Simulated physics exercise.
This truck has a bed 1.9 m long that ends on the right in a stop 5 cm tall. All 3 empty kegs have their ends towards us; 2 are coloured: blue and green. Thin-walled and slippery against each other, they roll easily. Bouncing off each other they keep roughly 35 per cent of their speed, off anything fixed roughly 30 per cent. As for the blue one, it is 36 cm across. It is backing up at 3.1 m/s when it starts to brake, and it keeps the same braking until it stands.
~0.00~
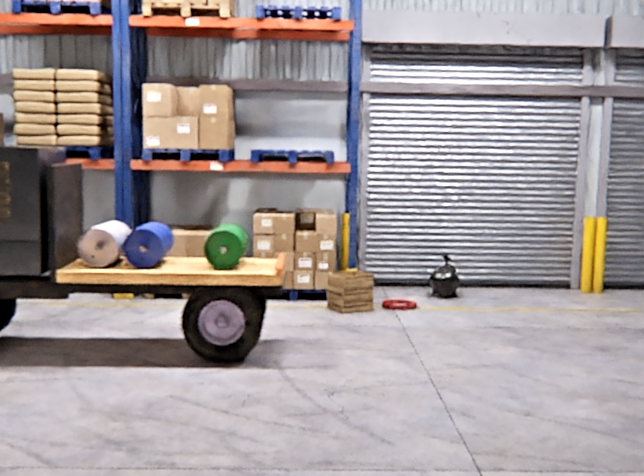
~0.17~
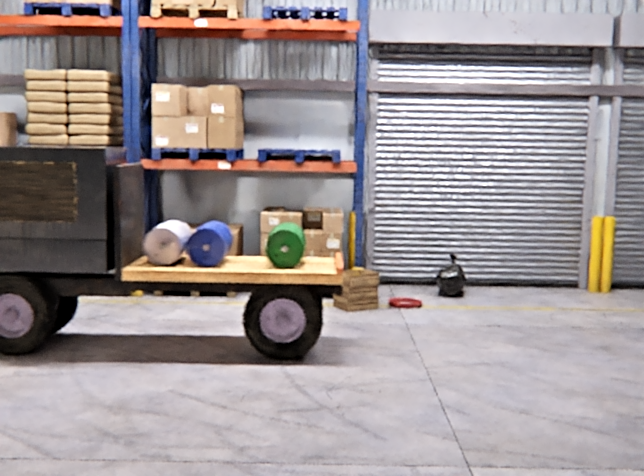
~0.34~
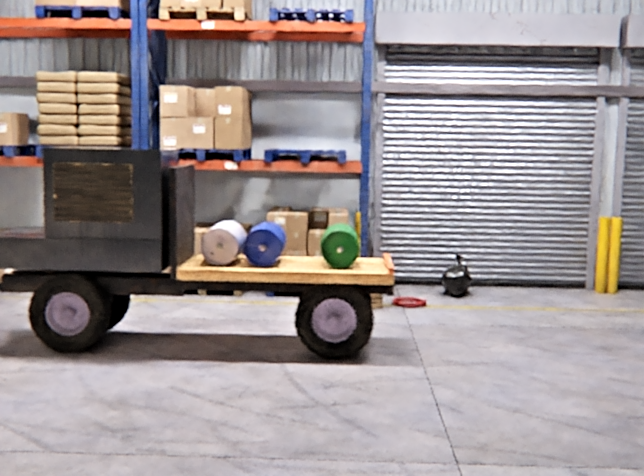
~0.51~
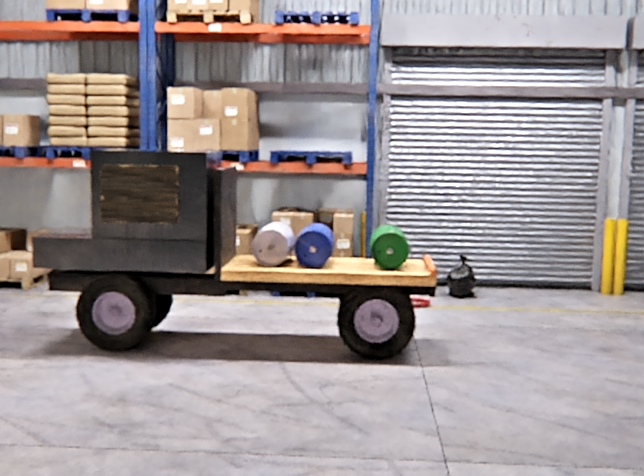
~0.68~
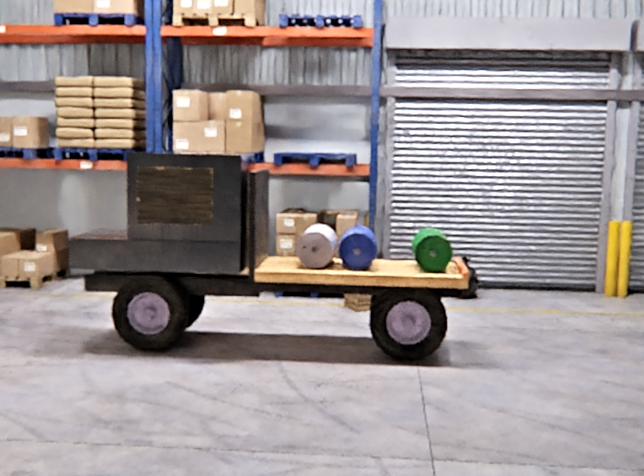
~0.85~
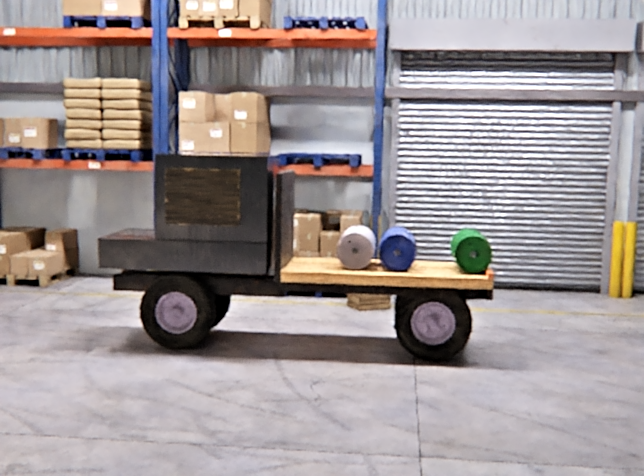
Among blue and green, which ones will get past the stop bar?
Blue: One that will; green: One that will.
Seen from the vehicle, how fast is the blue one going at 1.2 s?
Speed approx. 1.5 m/s.
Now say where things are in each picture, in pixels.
The first frame shows blue at (143, 249), green at (223, 250); tail bar at (279, 271); speed 3.1 m/s; 3 of the 3 make up the bottom layer on the bed.
The second frame shows blue at (206, 248), green at (284, 249); tail bar at (340, 270); speed 2.9 m/s.
The third frame shows blue at (262, 248), green at (340, 250); tail bar at (391, 271); speed 2.5 m/s.
The fourth frame shows blue at (313, 249), green at (390, 251); tail bar at (434, 272); speed 2.1 m/s.
The fifth frame shows blue at (357, 252), green at (434, 254); tail bar at (466, 275); speed 1.7 m/s.
The sixth frame shows blue at (397, 253), green at (474, 255); tail bar at (491, 276); speed 1.3 m/s.
After 1.2 s, blue is on the bed, 40 cm from the bar, rolling towards it; green is going over the tail; 1 of 3 is off.
After 1.4 s, blue is on the bed, 10 cm from the bar, rolling towards it; green is going over the tail; 1 of 3 is off.
After 1.7 s, blue is going over the tail; green is over the tail and down; 2 of 3 are off.
At rest (2.5 s), blue is off the end; green is off the end; 3 of 3 are off.
